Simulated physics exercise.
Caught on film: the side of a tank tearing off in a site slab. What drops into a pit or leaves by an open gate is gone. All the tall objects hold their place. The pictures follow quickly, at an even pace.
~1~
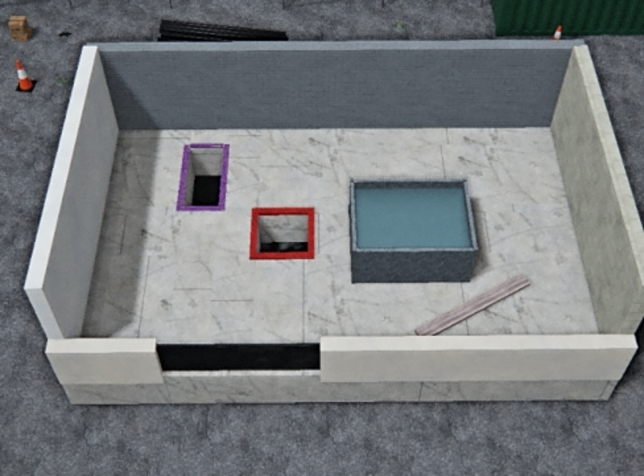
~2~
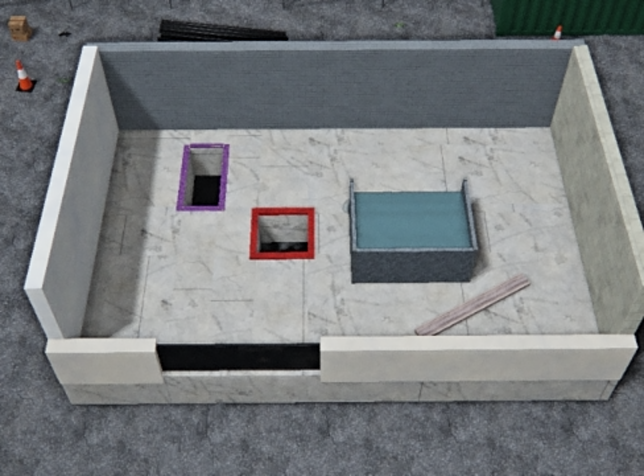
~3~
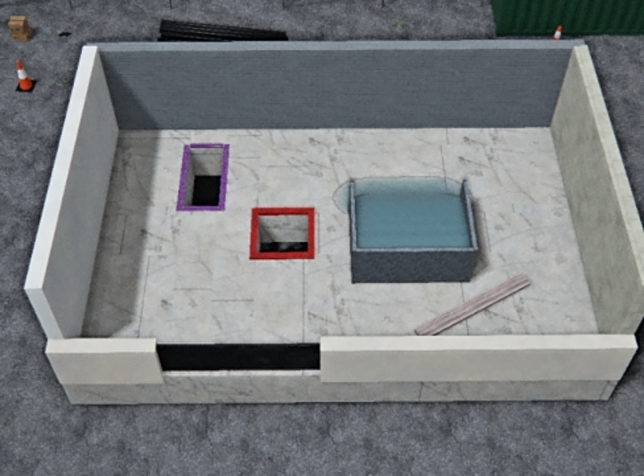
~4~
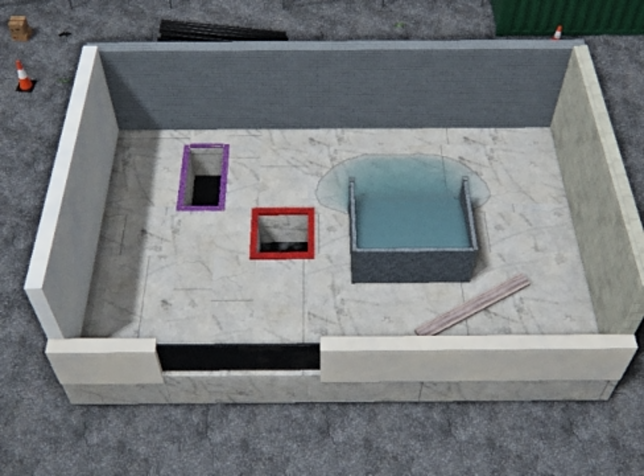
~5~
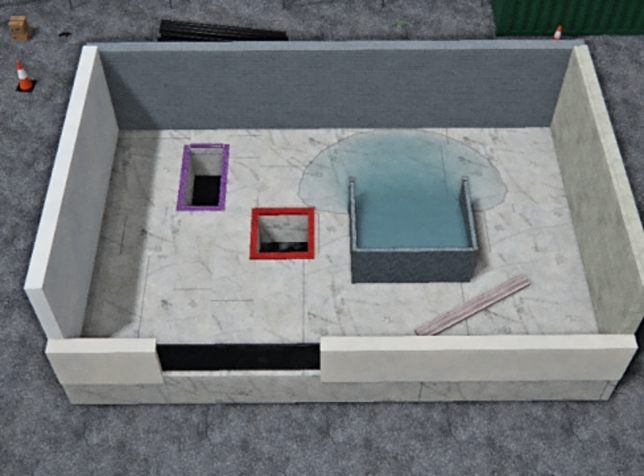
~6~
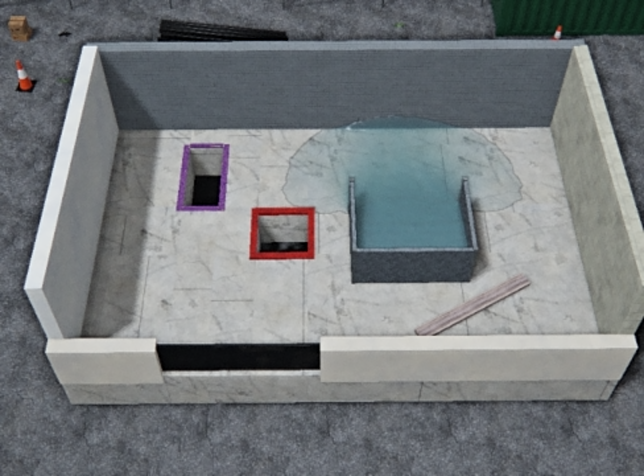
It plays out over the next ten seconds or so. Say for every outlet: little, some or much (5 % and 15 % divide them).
One by one: The gate takes not even 5 %; the purple pit takes above 15 %; the red pit takes not even 5 %.
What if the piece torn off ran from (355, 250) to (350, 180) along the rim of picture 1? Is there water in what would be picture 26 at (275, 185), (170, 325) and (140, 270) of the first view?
One after the other: Awash, awash, covered.
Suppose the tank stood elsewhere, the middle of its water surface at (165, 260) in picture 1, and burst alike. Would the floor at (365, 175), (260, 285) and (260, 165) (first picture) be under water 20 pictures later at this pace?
One after the other: Under water, not flooded, awash.
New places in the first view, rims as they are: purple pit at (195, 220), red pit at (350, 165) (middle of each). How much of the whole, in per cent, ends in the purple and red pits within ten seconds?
Per cent: Purple 6, red 30.
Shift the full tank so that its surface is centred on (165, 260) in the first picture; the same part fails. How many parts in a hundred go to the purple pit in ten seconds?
Parts in a hundred: Purple 60.
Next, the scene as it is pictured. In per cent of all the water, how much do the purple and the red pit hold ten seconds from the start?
About 28 and 0 per cent.
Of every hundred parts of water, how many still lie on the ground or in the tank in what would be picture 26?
I make it 88 per cent.
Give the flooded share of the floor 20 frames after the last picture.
I make it 55 per cent.
A moment on, water covers 25 % of the floor; the gate 0 %, the purple pit 0 %, the red pit 0 %.
Next, water covers 30 % of the floor; the gate 0 %, the purple pit 2 %, the red pit 0 %.
Then, water covers 55 % of the floor; the gate 0 %, the purple pit 12 %, the red pit 0 %.
Later, water covers 80 % of the floor; the gate 0 %, the purple pit 22 %, the red pit 0 %.
In the end, water covers 90 % of the floor; the gate 0 %, the purple pit 28 %, the red pit 1 %.
